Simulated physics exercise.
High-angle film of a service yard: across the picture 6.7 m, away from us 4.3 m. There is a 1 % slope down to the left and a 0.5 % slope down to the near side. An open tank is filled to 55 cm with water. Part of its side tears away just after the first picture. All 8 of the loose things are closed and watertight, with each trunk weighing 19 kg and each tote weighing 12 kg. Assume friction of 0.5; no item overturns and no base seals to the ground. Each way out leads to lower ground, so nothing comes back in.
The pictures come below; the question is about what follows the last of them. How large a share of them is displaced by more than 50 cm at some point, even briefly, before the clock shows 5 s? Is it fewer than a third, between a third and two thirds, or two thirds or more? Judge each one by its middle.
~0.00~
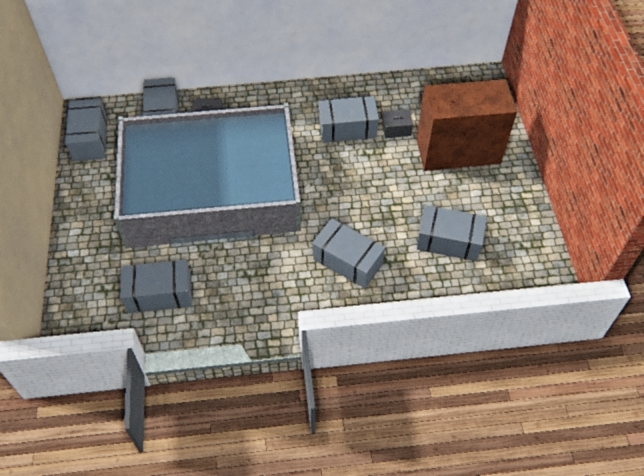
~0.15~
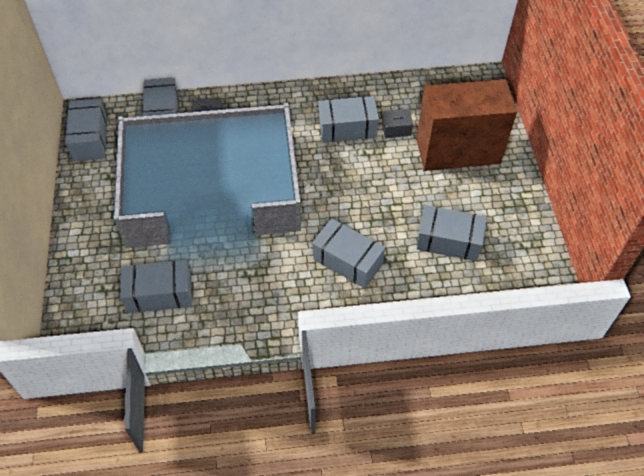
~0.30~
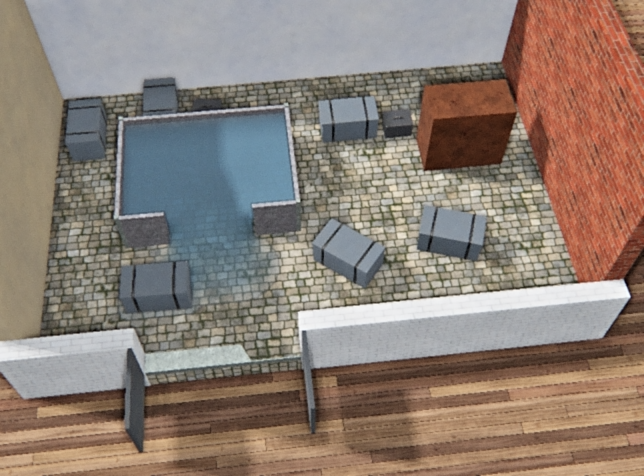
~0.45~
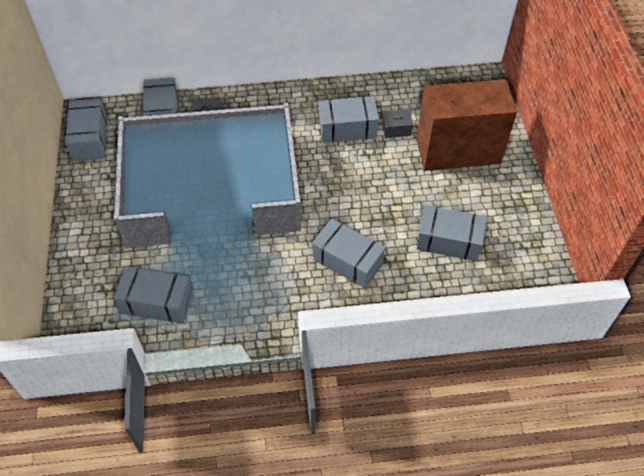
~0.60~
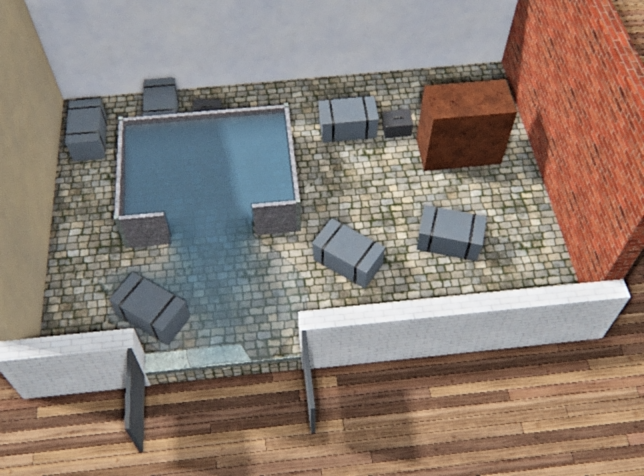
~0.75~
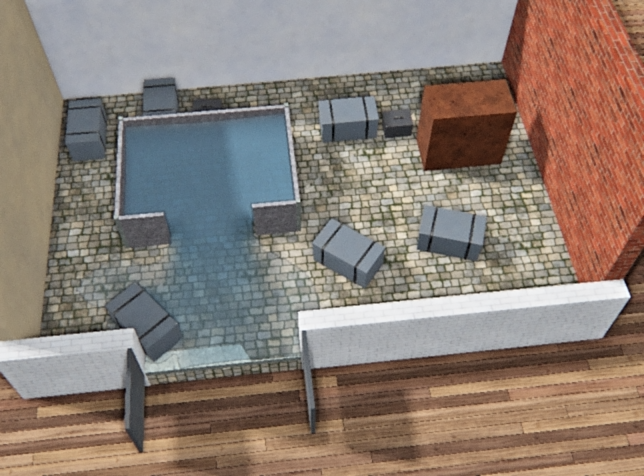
The proportion fails to hit a third.
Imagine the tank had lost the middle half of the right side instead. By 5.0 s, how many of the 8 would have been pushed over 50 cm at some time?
Then 3 of them would.
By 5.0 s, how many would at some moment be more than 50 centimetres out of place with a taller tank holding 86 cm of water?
Then 1 of them.
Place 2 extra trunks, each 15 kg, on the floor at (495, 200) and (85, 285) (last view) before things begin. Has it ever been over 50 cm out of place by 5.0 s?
Taking them in turn, the first is below the mark and the second above the mark.
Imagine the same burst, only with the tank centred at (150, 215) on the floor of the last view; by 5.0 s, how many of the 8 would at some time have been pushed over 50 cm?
1.
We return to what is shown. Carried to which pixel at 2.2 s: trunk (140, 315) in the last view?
It would be close to (94, 313) by then.
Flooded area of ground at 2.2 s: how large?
Wet area: Approx. 10.0 m2.
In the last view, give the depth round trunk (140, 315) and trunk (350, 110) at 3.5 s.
Depths: Near 4 cm, then near 0 cm.
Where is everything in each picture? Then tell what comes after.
A trunk at (154, 278), on the bottom; a trunk at (349, 110) rests on the ground; 3.6 m2 under water; 0 of 8 have shifted, in the first frame.
A trunk at (154, 278) rests on the ground; a trunk at (349, 110), on the bottom; 4.2 m2 under water; 0 of 8 have shifted, in the second frame.
A trunk at (154, 279), on the bottom; a trunk at (349, 110) rests on the ground; water covers 4.8 m2; 0 of 8 have shifted, in the third frame.
A trunk at (152, 287), on the bottom, 12 cm from its start; a trunk at (349, 110) rests on the ground; 5.6 m2 under water; 1 of 8 have shifted, in the fourth frame.
A trunk at (148, 301), on the bottom, 31 cm from its start; a trunk at (349, 110), on the bottom; 6.5 m2 under water; 1 of 8 have shifted, in the fifth frame.
A trunk at (142, 314) rests on the ground, 50 cm from its start; a trunk at (349, 110) rests on the ground; water covers 7.1 m2; 1 of 8 have shifted, in the sixth frame.
After 1.1 s 1 of 8 are over 50 cm from their spots; 0 afloat.
After 2.2 s 1 of 8 are over 50 cm from their spots; 1 afloat.
After 3.5 s 1 of 8 are over 50 cm from their spots; 0 afloat.
After 5.0 s 1 of 8 are over 50 cm from their spots, and 1 have been at some point; 0 afloat.
